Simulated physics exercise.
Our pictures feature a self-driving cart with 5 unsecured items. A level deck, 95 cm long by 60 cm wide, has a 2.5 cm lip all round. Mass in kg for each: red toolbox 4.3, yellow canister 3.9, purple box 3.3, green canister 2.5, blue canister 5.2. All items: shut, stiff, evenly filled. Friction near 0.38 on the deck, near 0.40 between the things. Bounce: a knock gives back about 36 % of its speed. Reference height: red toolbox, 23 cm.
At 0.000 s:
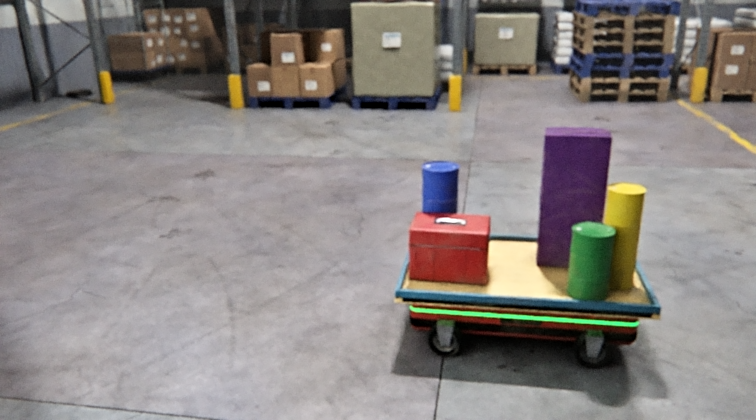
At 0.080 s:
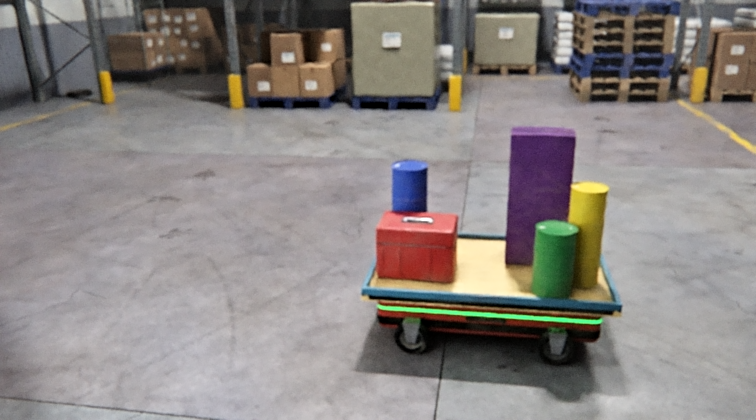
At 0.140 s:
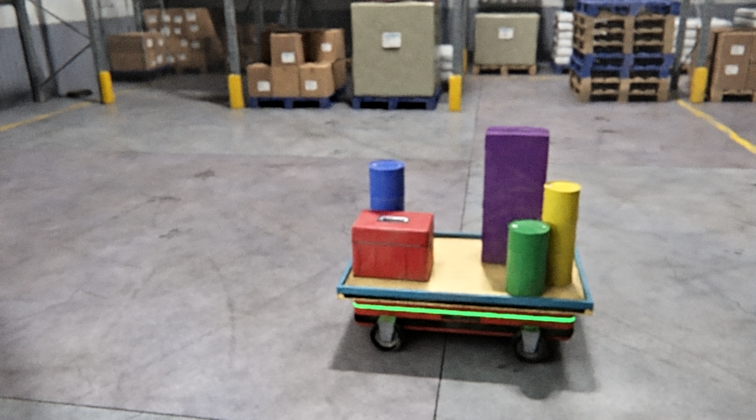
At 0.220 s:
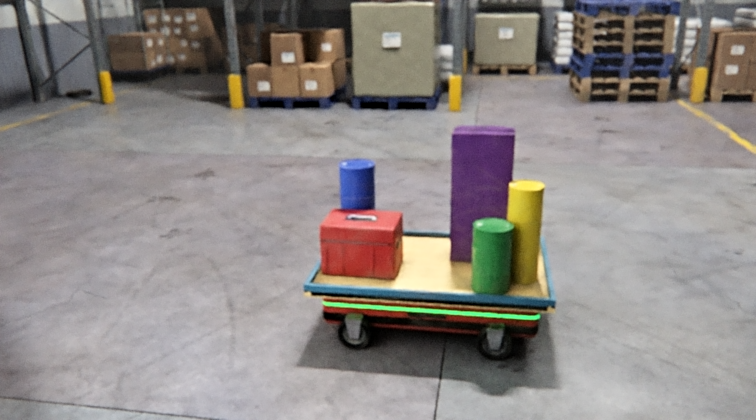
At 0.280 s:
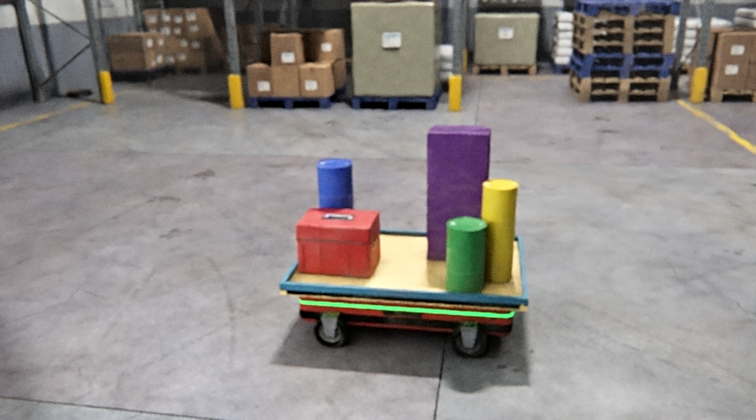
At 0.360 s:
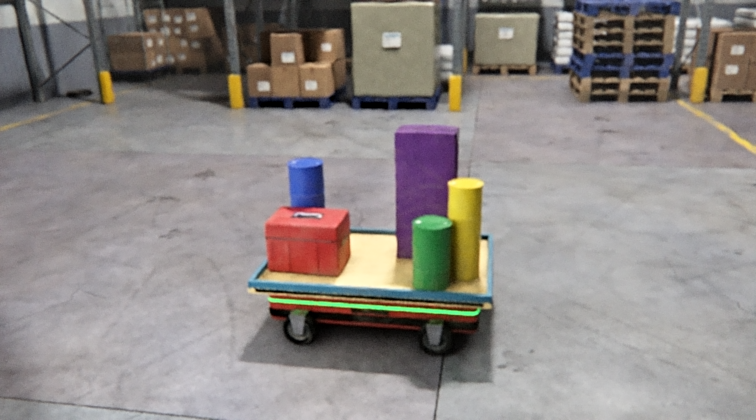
A warehouse with a grey concrete floor, stacked boxes, pallets and yellow posts along the back is seen from a fixed, slightly raised viewpoint. A low cart with a blue-rimmed deck carries a red toolbox and blue canister on the left, and a tall purple box with green and yellow canisters on the right. The cart rolls steadily leftward across the floor, its five items keeping their places on the deck.
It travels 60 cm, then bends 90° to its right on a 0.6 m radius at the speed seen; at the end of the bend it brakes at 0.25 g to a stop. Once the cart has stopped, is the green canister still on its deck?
No, it has fallen off.
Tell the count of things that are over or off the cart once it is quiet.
It adds up to 5.
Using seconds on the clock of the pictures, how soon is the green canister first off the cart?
It happens at about 1.0 s.
By 0.76 s, 129 cm covered, turned 52°; green canister tilted 15° near (269, 218); red toolbox tilted 57°; blue canister tilted 56°.
By 1.16 s, 196 cm covered, turned 90°; red toolbox, yellow canister, purple box, green canister and blue canister now off the cart.
By 1.46 s, 231 cm covered, turned 90°.
When it is over (2.2 s), off the cart, red toolbox, yellow canister, purple box, green canister and blue canister.
